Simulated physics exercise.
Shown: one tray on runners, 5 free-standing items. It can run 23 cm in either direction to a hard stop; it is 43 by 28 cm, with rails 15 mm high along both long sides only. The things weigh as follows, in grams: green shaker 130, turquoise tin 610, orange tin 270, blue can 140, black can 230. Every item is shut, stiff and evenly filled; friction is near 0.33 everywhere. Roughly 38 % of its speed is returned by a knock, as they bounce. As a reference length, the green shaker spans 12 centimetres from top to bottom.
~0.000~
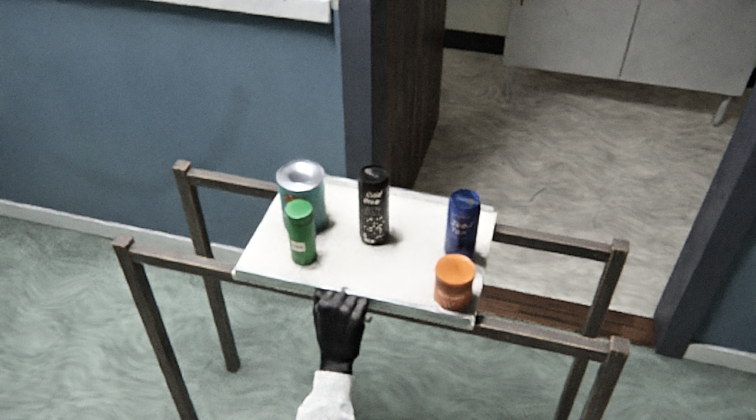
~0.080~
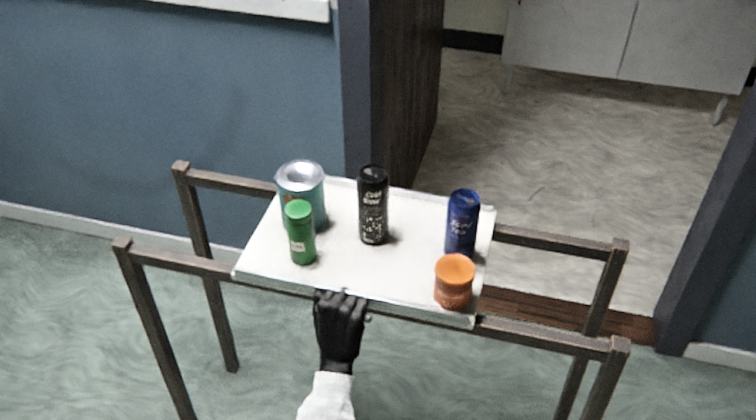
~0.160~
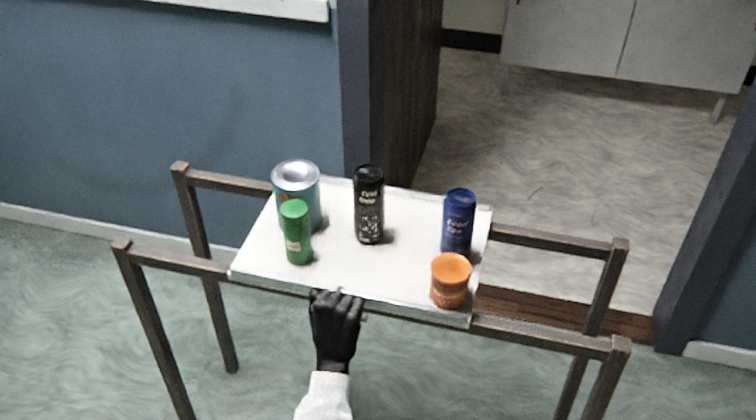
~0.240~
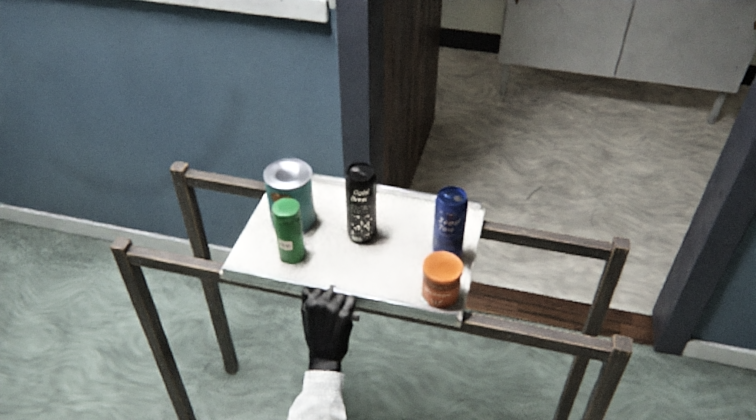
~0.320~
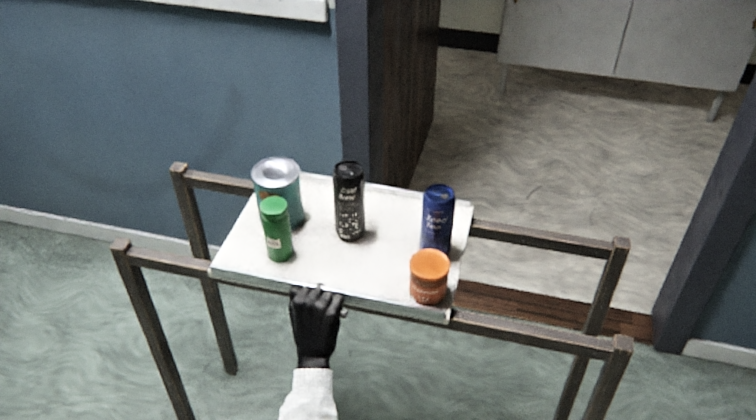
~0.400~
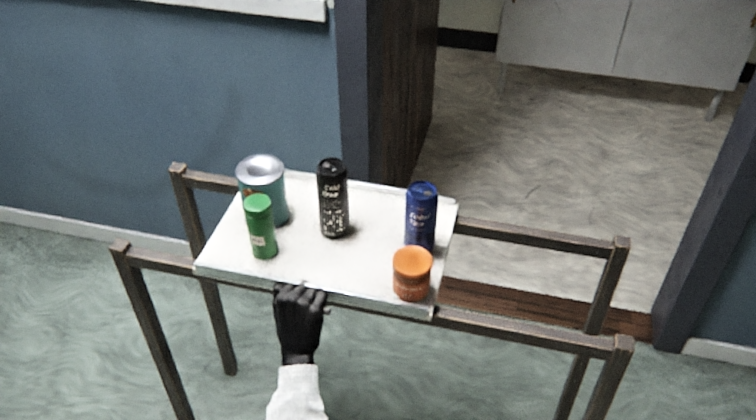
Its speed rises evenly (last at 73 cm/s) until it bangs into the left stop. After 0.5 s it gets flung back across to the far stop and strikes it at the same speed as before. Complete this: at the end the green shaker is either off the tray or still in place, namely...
Still in place.
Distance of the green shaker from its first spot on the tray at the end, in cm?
Net shift near 0 cm.
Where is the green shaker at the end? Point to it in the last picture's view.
Around pixel (428, 257).
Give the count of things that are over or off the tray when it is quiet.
Altogether, 0.
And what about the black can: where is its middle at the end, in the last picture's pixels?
In the last picture it sits around (500, 228).
After 0.70 s, tray moved 23 cm left; green shaker moved 3 cm near (172, 211); black can moved 3 cm; blue can moved 3 cm.
After 1.90 s, tray moved 7 cm left; green shaker moved 7 cm near (227, 221); orange tin moved 7 cm; blue can moved 7 cm.
After 2.50 s, tray moved 23 cm right; green shaker moved 3 cm near (413, 255); blue can moved 3 cm; orange tin moved 3 cm.
In the end (3.0 s), all 5 under 5 cm from the start. In the last view, green shaker near (428, 257).
